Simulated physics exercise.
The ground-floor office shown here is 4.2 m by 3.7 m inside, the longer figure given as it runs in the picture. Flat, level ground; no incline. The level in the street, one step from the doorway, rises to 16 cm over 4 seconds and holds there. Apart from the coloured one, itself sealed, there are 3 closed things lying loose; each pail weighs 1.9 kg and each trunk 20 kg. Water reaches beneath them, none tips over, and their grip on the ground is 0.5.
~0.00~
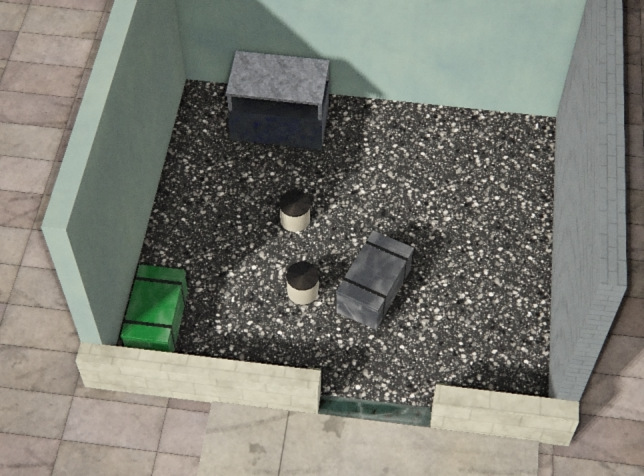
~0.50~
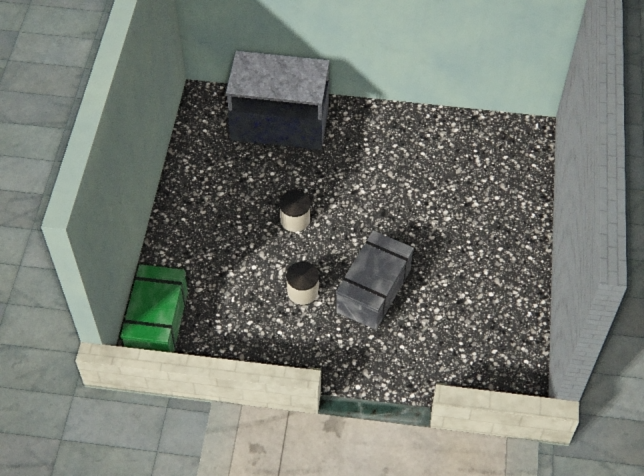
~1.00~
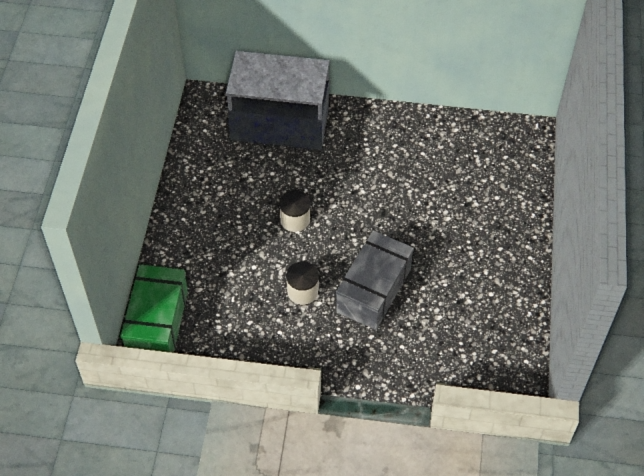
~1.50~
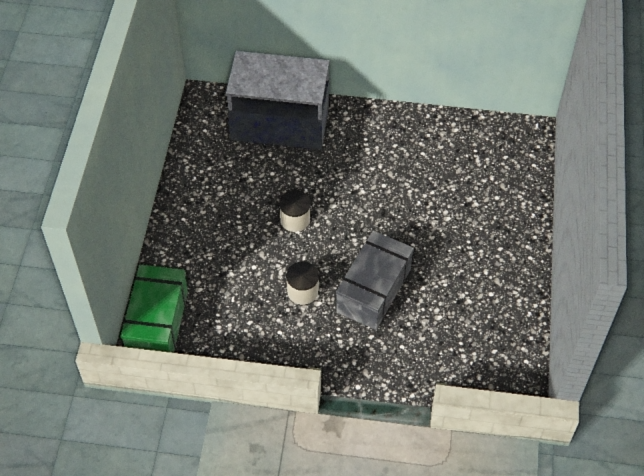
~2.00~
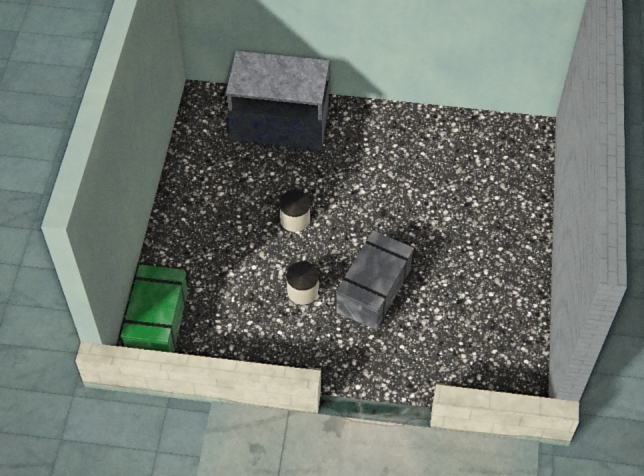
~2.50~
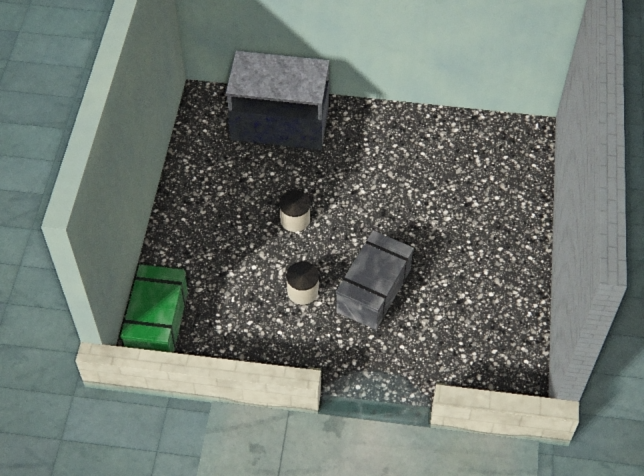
Water spread over the paving outside a small walled room and, at the end, just covered the doorway sill, while the green trunk, the grey boxes and two small drums stayed put.
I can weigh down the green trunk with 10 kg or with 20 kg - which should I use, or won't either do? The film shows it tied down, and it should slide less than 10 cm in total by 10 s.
Go with the lighter one.
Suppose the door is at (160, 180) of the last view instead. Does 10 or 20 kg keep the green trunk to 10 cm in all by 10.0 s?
In that setup the first mass works.
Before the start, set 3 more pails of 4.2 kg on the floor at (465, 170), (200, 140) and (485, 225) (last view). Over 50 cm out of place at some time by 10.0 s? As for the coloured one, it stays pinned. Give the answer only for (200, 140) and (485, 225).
Below, beyond.
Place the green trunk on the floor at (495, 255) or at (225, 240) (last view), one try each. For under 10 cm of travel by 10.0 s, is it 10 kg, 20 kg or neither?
In turn: No mass works; only the heavier mass works.
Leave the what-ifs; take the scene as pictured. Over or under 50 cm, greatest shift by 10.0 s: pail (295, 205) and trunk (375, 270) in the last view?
Respectively: Threshold not reached and threshold exceeded.
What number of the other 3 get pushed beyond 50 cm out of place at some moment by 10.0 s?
Total: 2.
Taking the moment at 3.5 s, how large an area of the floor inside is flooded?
Some 1.5 m2 of it.
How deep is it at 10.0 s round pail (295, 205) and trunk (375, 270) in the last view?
Around 3 cm and 5 cm.
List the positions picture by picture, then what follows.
In the first picture, the green trunk at (153, 302) rests on the ground; water covers 0.0 m2; 0 of 4 have shifted.
In the second picture, the green trunk at (153, 302), on the bottom; water covers 0.0 m2; 0 of 4 have shifted.
In the third picture, the green trunk at (153, 302), on the bottom; 0.0 m2 under water; 0 of 4 have shifted.
In the fourth picture, the green trunk at (153, 302) rests on the ground; 0.0 m2 under water; 0 of 4 have shifted.
In the fifth picture, the green trunk at (153, 302) rests on the ground; water covers 0.0 m2; 0 of 4 have shifted.
In the sixth picture, the green trunk at (153, 302), on the bottom; 0.2 m2 under water; 0 of 4 have shifted.
After 3.5 s the green trunk would be 0 cm from its start with 10 kg and 0 cm from its start with 20 kg; 0 cm of water round it then.
After 4.5 s the green trunk would be 0 cm from its start with 10 kg and 0 cm from its start with 20 kg; 0 cm of water round it then.
After 7.0 s the green trunk would be 0 cm from its start with 10 kg and 0 cm from its start with 20 kg; 2 cm of water round it then.
After 10.0 s the green trunk would be 1 cm from its start with 10 kg and 0 cm from its start with 20 kg; 3 cm of water round it then.
